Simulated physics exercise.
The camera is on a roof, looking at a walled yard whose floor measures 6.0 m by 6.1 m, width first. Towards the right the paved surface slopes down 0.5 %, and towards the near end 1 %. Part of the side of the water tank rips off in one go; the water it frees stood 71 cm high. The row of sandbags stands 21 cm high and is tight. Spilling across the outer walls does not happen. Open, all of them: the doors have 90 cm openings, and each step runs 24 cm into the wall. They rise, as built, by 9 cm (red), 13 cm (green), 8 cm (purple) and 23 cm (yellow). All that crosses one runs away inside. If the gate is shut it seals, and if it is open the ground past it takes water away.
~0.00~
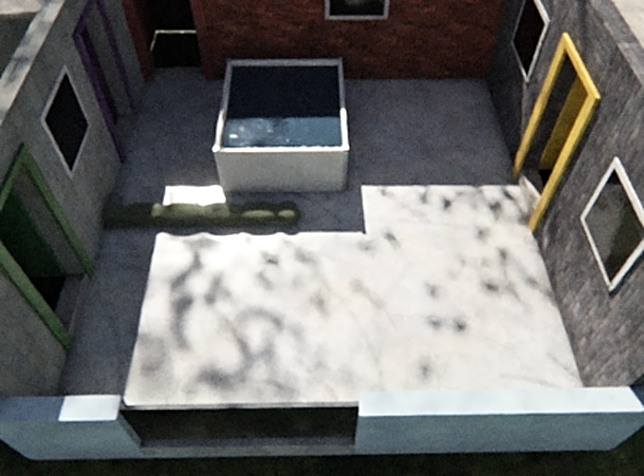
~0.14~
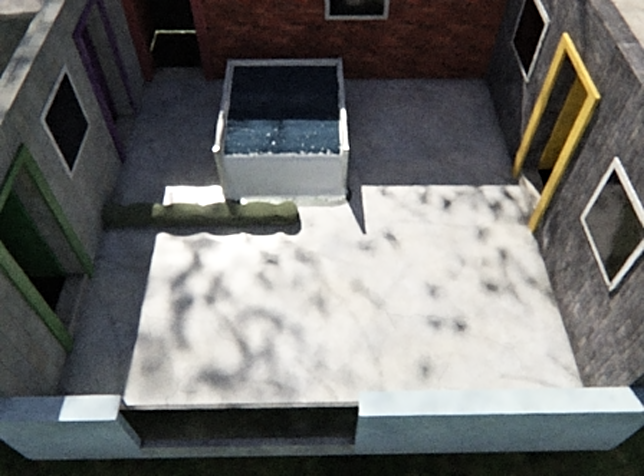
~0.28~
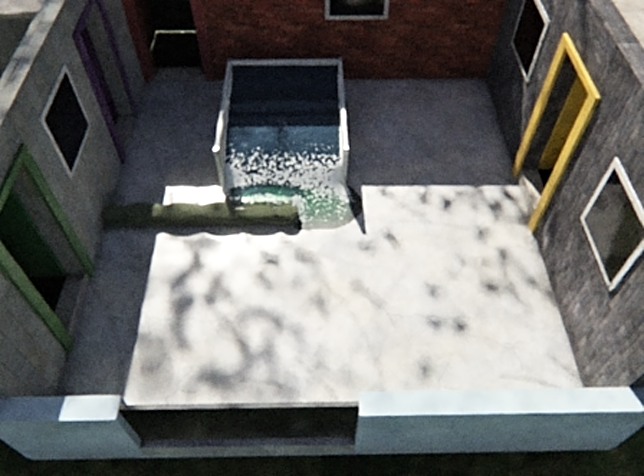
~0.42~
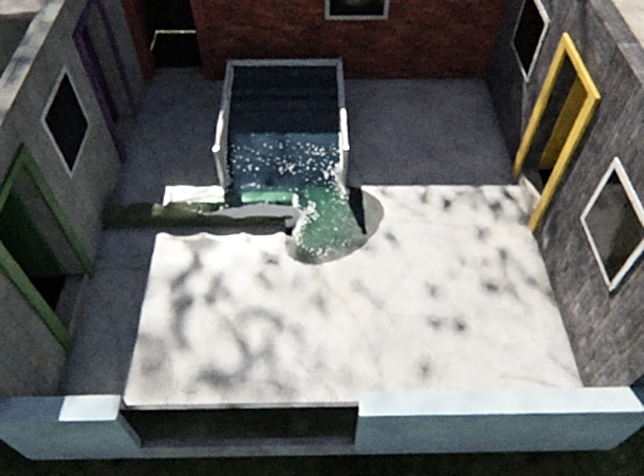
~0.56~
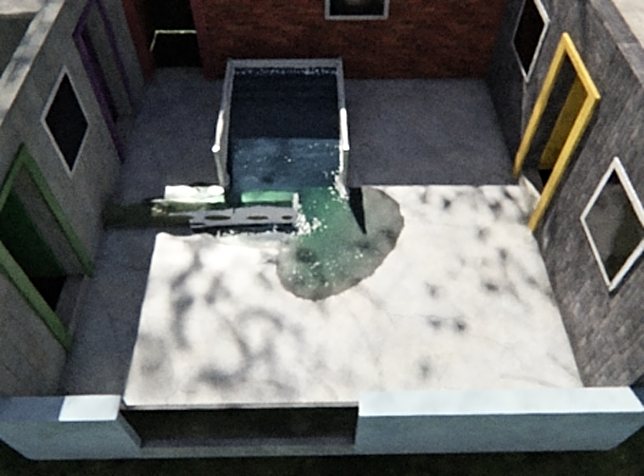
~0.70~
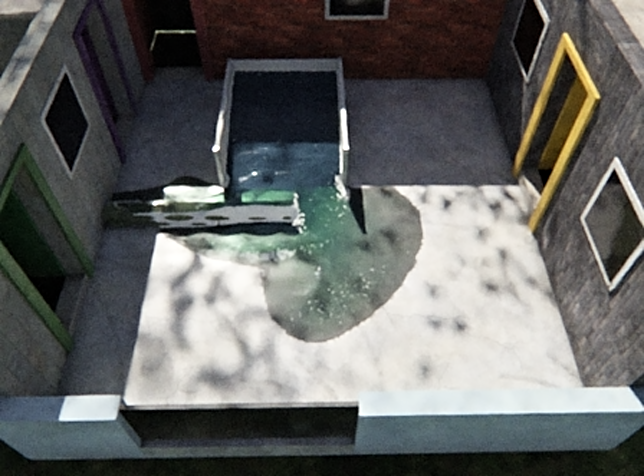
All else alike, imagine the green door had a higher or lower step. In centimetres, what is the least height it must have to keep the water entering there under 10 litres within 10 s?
7.5 cm.
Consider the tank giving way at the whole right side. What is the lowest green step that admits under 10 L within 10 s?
I'd say close to 10.5 cm.
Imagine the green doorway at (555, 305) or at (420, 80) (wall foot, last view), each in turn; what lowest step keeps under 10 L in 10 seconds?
Roughly 16 cm, then roughly 8.0 cm.
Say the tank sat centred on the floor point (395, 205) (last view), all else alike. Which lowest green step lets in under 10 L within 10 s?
Then close to 15 cm.
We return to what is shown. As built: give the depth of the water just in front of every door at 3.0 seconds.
In cm - red: 13, green: 5, purple: 9, yellow: 2.
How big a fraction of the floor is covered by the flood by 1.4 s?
The wet part is about 45 per cent.
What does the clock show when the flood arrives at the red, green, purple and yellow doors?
Front arrival: Red 2.2 seconds, green 1.8 seconds, purple 1.3 seconds, yellow 3.2 seconds.
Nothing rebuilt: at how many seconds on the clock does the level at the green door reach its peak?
Some 8.0 s, more or less.
After 1.4 s water covers 45 % of the floor, deepest (45 cm) near (274, 201); it has not reached the green door.
After 3.0 s water covers 65 % of the floor, deepest (32 cm) near (525, 419); 5 cm at the green door, 0 litres in over its 13 cm step.
After 10.0 s water covers 95 % of the floor, deepest (14 cm) near (573, 419); 7 cm at the green door, 0 litres in over its 13 cm step.
At the green door as built, the water arrived by 1.8 s and peaked near 11 cm at 7.8 s.
With a step of 6 cm, 21 litres would have come in within the 10 s; with 9.5 cm, 2 litres. So under 10 litres takes about 7.5 cm.
